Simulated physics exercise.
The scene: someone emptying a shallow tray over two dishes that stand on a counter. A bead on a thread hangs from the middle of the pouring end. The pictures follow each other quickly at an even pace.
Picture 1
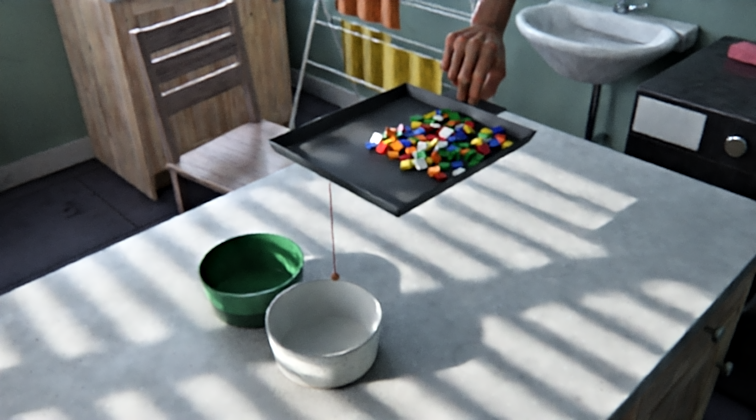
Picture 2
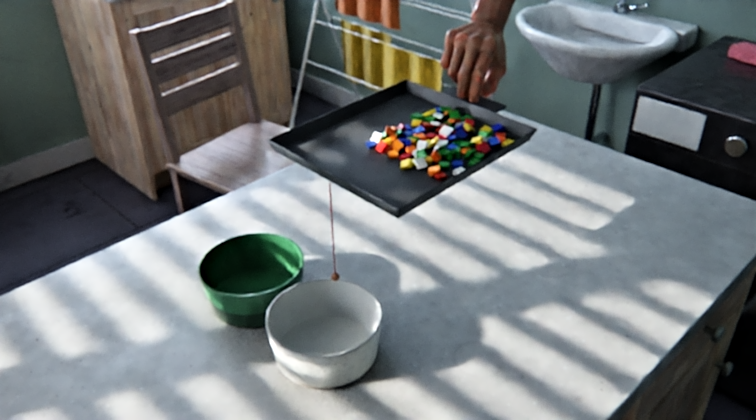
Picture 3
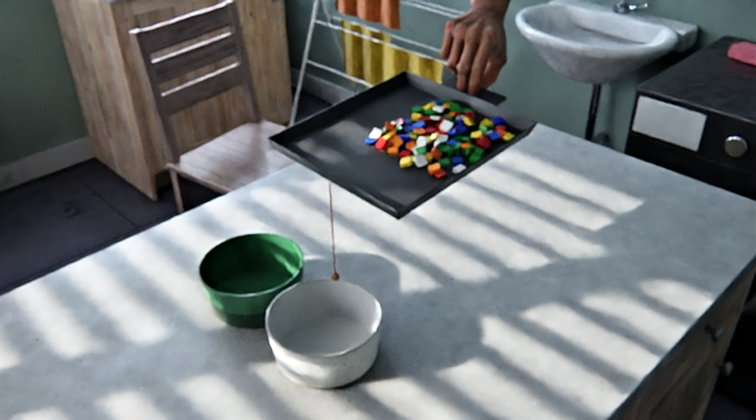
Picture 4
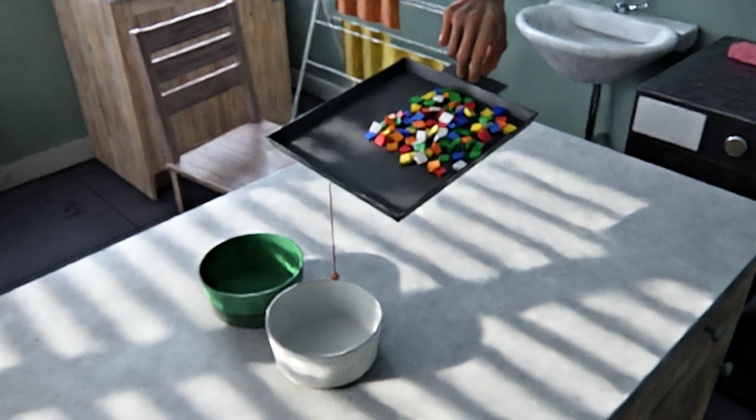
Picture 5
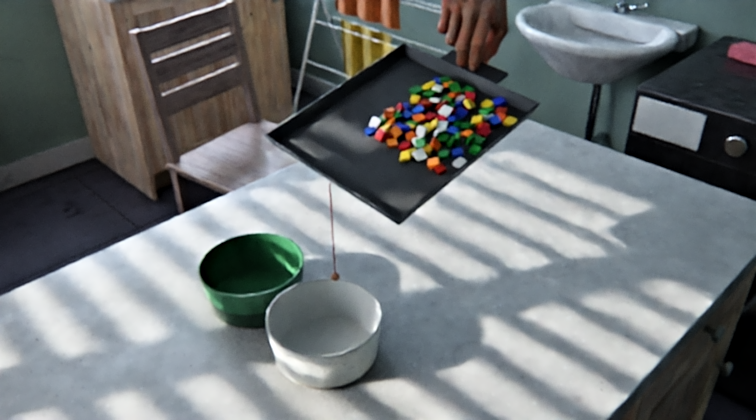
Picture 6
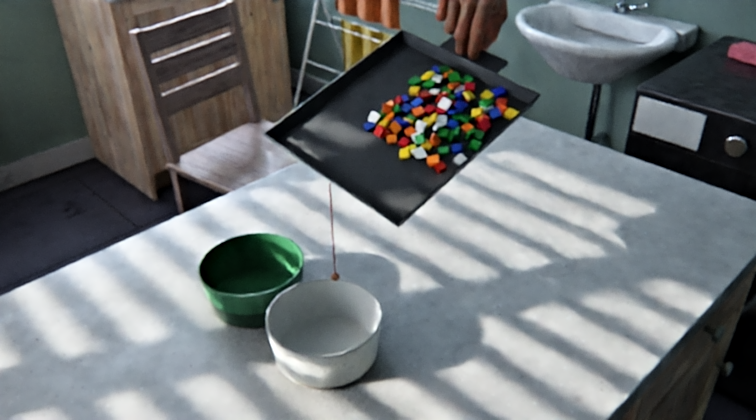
A hand at the top grips the far side of a shallow black tray above a pale grey counter, seen from above at an angle in a sunlit room with a chair and sink behind. Colourful tiles lie on the tray, over a green bowl at left and a white one nearer, with a bead hanging on a thread. The hand gradually tilts the tray, its right front corner dipping slightly, while the tiles barely shift and the camera stays still.
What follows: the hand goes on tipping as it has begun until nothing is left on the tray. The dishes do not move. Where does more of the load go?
It favours the right dish.
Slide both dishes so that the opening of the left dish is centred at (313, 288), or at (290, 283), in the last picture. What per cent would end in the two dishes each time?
Roughly 100 per cent, and 100 per cent.
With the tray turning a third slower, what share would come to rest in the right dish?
Roughly 40 in a hundred.
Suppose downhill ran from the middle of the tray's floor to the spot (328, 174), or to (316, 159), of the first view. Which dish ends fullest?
In turn: The right dish; the left one.
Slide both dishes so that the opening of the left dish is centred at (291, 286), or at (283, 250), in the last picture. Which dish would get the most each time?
First the dish on the right, then the right dish.
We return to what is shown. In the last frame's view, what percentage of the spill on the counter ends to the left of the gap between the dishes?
Close to 0 per cent.
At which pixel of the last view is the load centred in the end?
Close to (381, 379).
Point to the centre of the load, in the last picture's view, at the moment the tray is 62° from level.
Roughly at (389, 219).
Soon after the last picture, tray tipped steeply; most on the tray; about a quarter in the air.
A little later, tray tipped right over; a stray few on the tray; about a quarter in the right dish; about half outside both; about a quarter in the air.
Later still, tray tipped past a quarter turn; about a third in the right dish; about two thirds outside both.
At rest, tray tipped past a quarter turn; about a third in the right dish; none in the left dish; about two thirds outside both.
